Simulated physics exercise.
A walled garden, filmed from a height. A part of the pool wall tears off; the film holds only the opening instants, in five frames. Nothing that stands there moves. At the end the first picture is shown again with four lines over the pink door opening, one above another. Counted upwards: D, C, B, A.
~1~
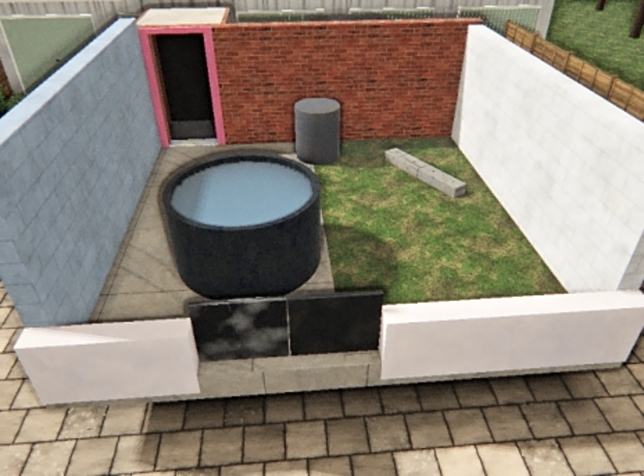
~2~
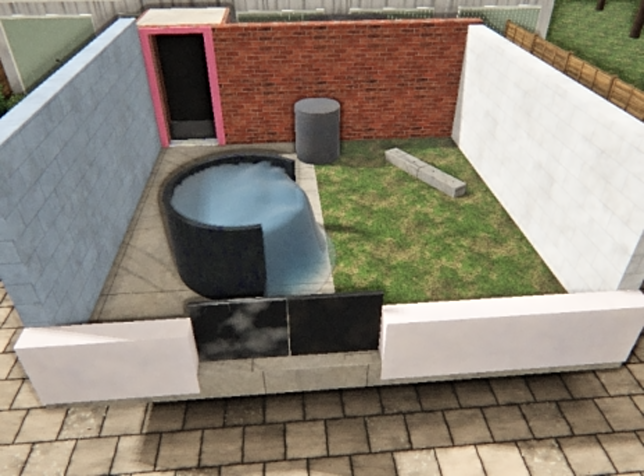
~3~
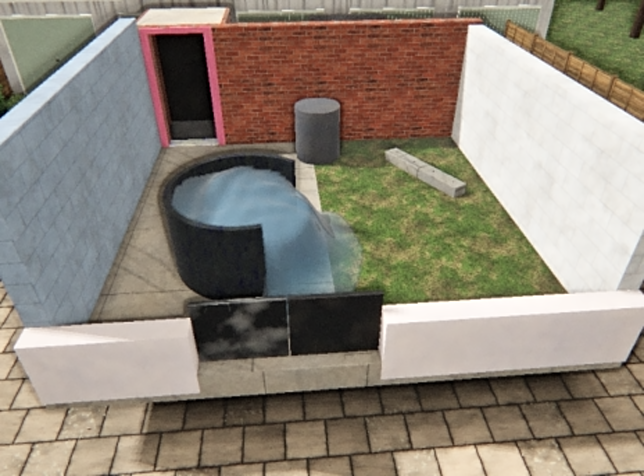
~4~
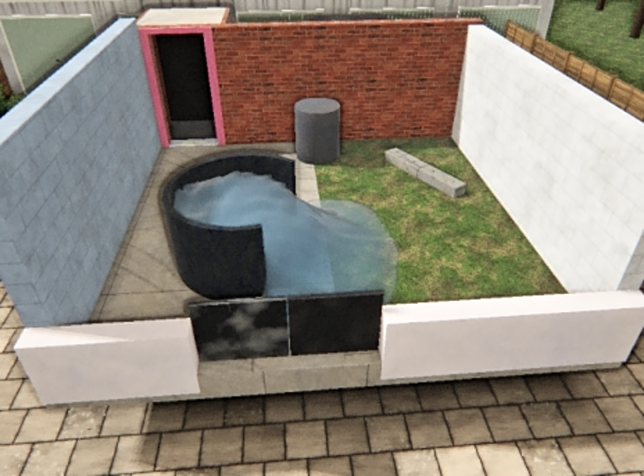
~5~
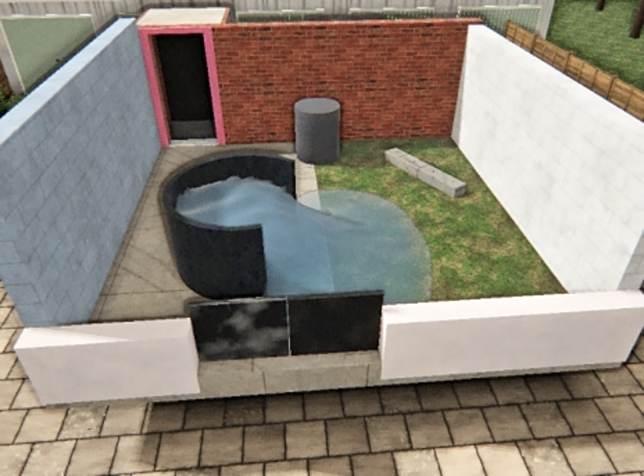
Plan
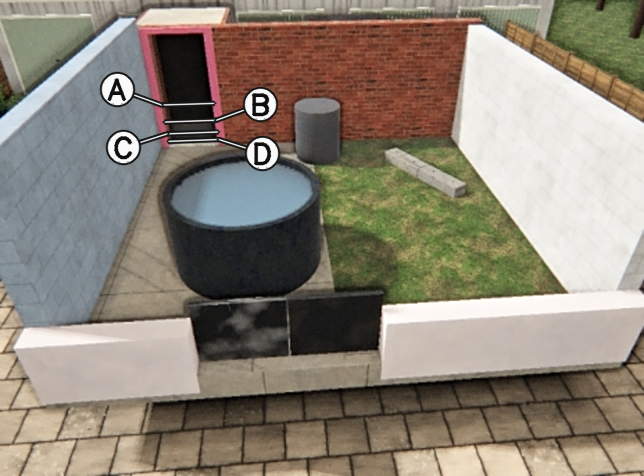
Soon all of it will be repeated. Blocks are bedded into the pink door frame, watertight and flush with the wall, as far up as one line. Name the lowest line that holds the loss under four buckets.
I would pick line D.
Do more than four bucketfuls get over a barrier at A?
No, that is safe.
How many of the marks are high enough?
All of them.
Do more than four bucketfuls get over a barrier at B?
No.
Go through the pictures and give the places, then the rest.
The first picture shows water in the pool at rest, its middle at (243, 193); foot of the pink doorway at (194, 146); shut gate at (287, 308).
In the second picture, 2 % of the ground under water, visible out to (276, 256).
In the third picture, 6 % of the ground under water, visible out to (344, 231).
In the fourth picture, 13 % of the ground under water, visible out to (345, 202).
In the fifth picture, 20 % of the ground under water, visible out to (354, 192).
In white, A at (187, 104); B at (190, 121); C at (192, 132); D at (193, 140); from the bottom up D, C, B, A.
With A, nothing gets over.
With B, nothing gets over.
With C, nothing gets over.
With D, a splash gets over, under a bucket.
